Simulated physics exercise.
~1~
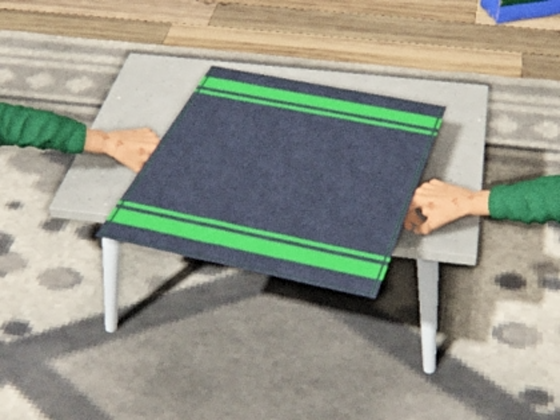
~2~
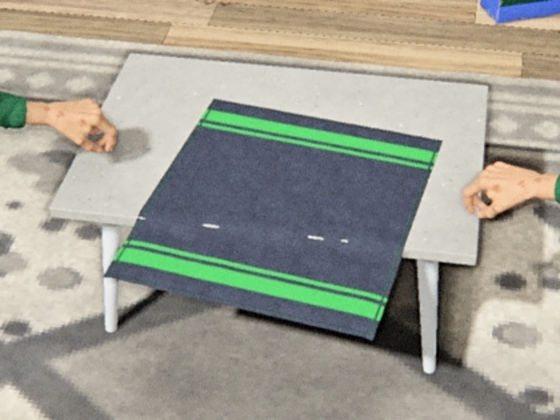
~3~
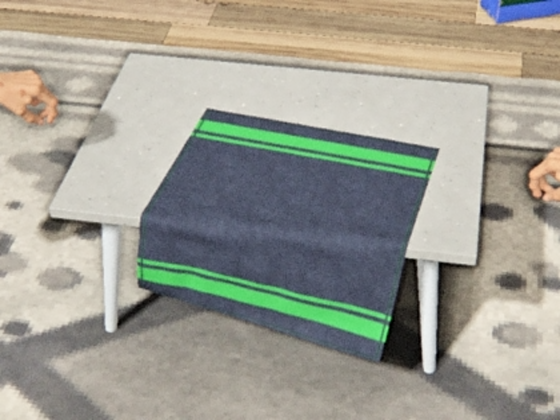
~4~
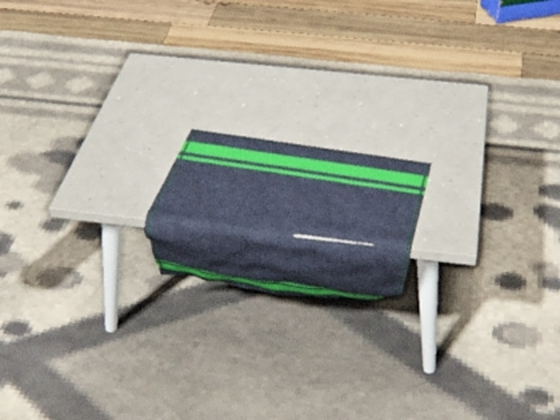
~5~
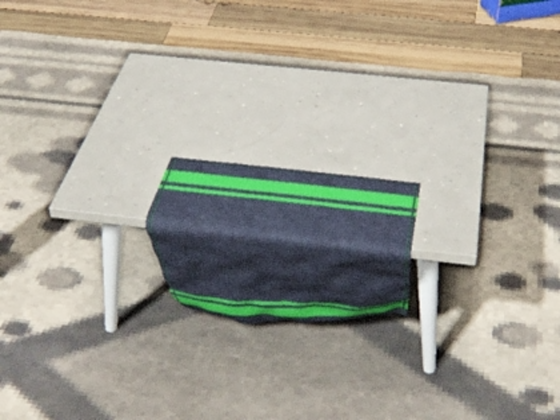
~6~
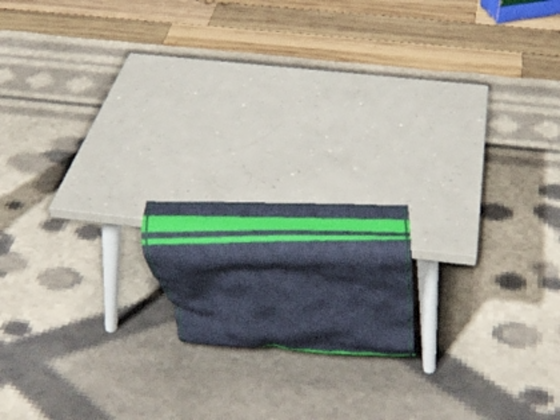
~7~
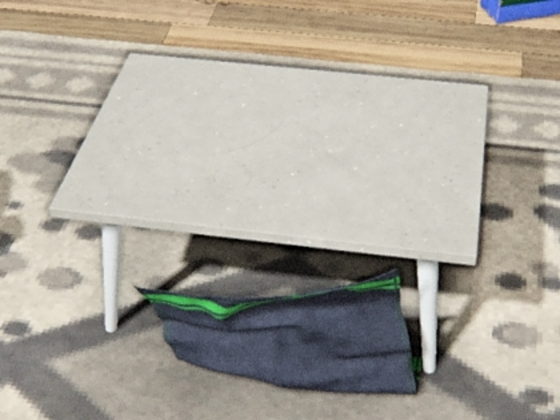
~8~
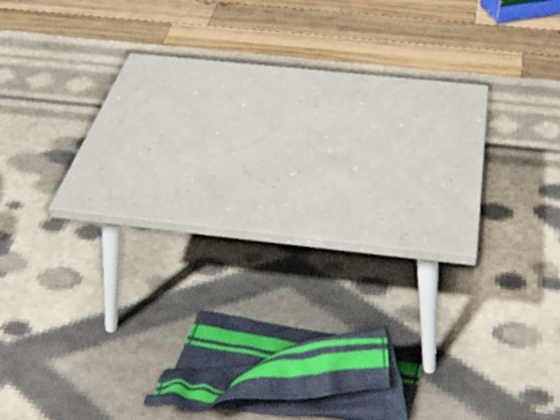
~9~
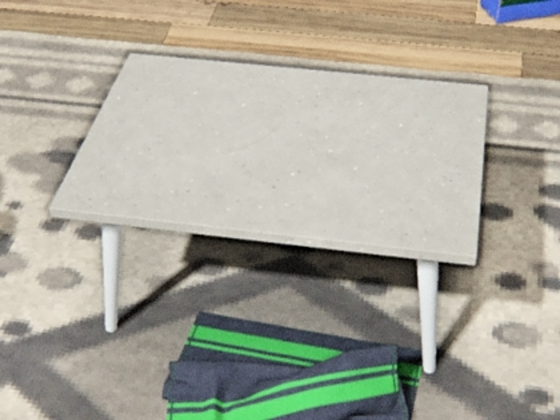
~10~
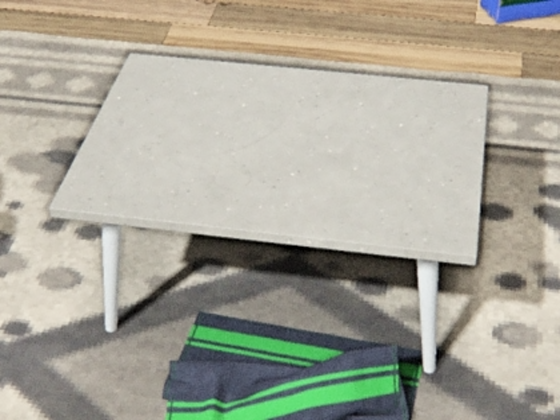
Navy towel with green stripes, released by two hands over a grey table's front edge, sliding off and crumpling on the rug.
